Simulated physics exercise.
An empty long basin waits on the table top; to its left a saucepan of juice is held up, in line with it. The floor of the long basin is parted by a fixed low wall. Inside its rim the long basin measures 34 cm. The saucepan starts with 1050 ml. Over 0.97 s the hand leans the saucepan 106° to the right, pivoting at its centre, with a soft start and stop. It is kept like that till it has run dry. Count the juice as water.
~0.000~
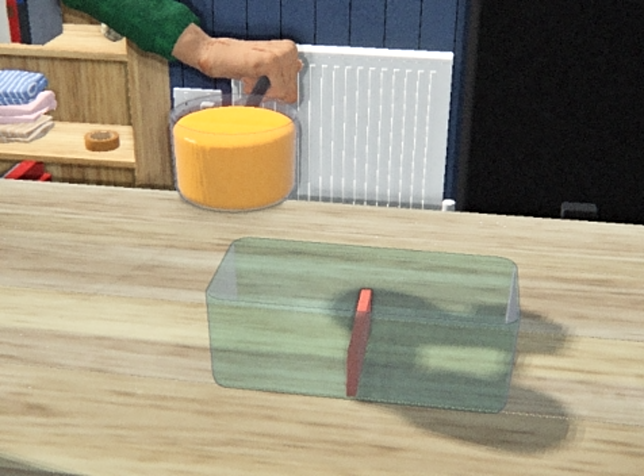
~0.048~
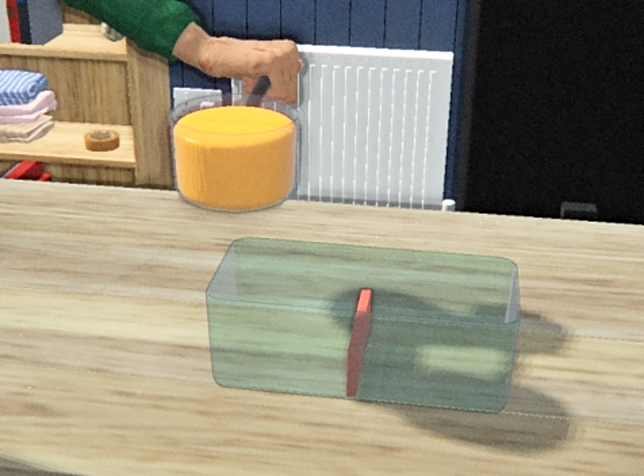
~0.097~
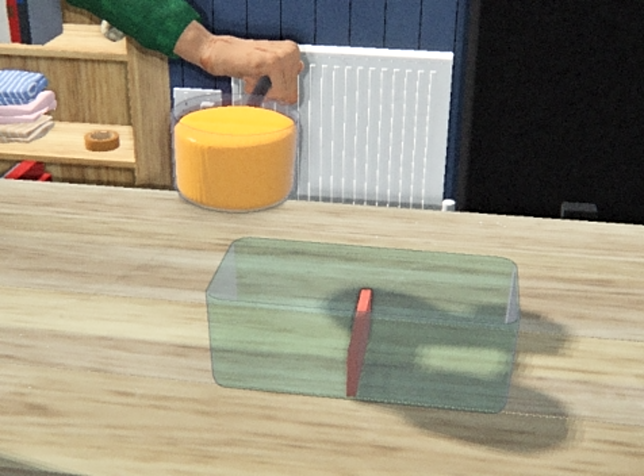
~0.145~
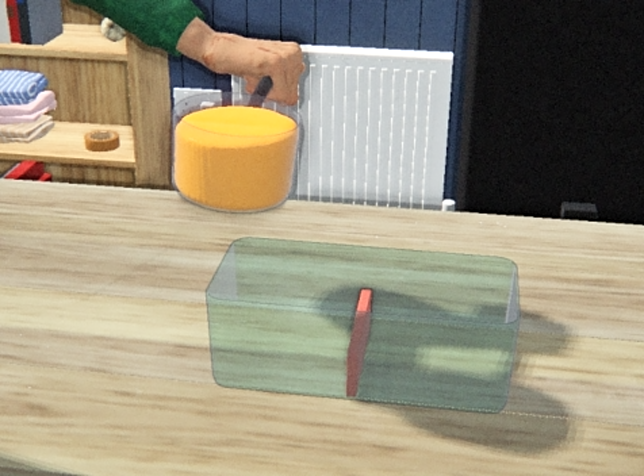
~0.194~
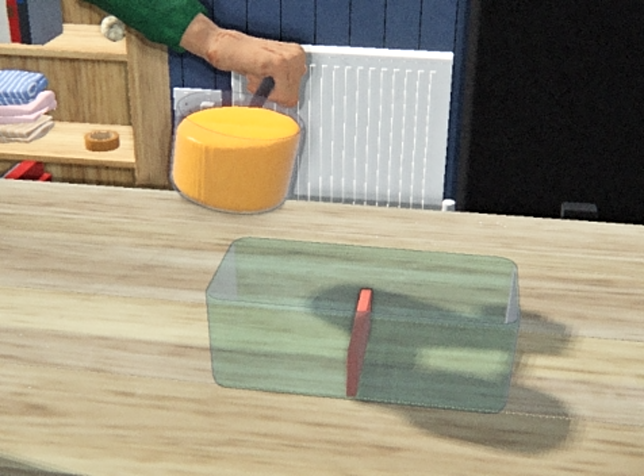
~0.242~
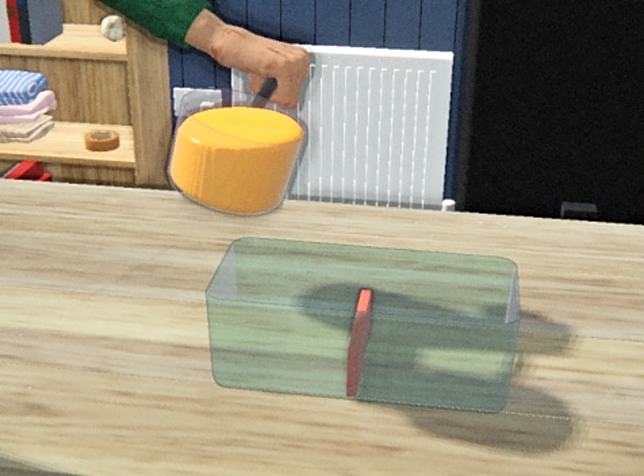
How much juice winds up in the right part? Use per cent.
Roughly 48 per cent is past the wall.
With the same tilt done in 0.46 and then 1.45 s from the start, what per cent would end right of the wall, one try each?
First 20, then 55 per cent.
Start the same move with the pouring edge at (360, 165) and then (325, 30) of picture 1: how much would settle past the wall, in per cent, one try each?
In turn about 95 and 90 per cent.
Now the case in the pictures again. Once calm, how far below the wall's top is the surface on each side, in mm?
Some 38 mm on the left and 40 mm on the right.
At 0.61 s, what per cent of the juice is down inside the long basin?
About 10 per cent.
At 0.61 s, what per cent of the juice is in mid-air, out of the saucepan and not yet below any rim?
Near 30 in a hundred.
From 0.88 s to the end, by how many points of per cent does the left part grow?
Near 22 in a hundred.
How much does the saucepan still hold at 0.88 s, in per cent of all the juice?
Some 12 per cent.
After 0.61 s the tilt is 74° and 60 per cent is still to pour, 3 is left of the wall and 7 right of it.
After 0.88 s the tilt is 104° and 12 per cent is still to pour, 29 is left of the wall and 47 right of it.
After 1.16 s the tilt is 106° and 1 per cent is still to pour, 48 is left of the wall and 48 right of it.
After 1.47 s the tilt is 106° and 0 per cent is still to pour, 51 is left of the wall and 48 right of it.
In the end 51 per cent lies left of the wall, 48 right of it and 1 outside.
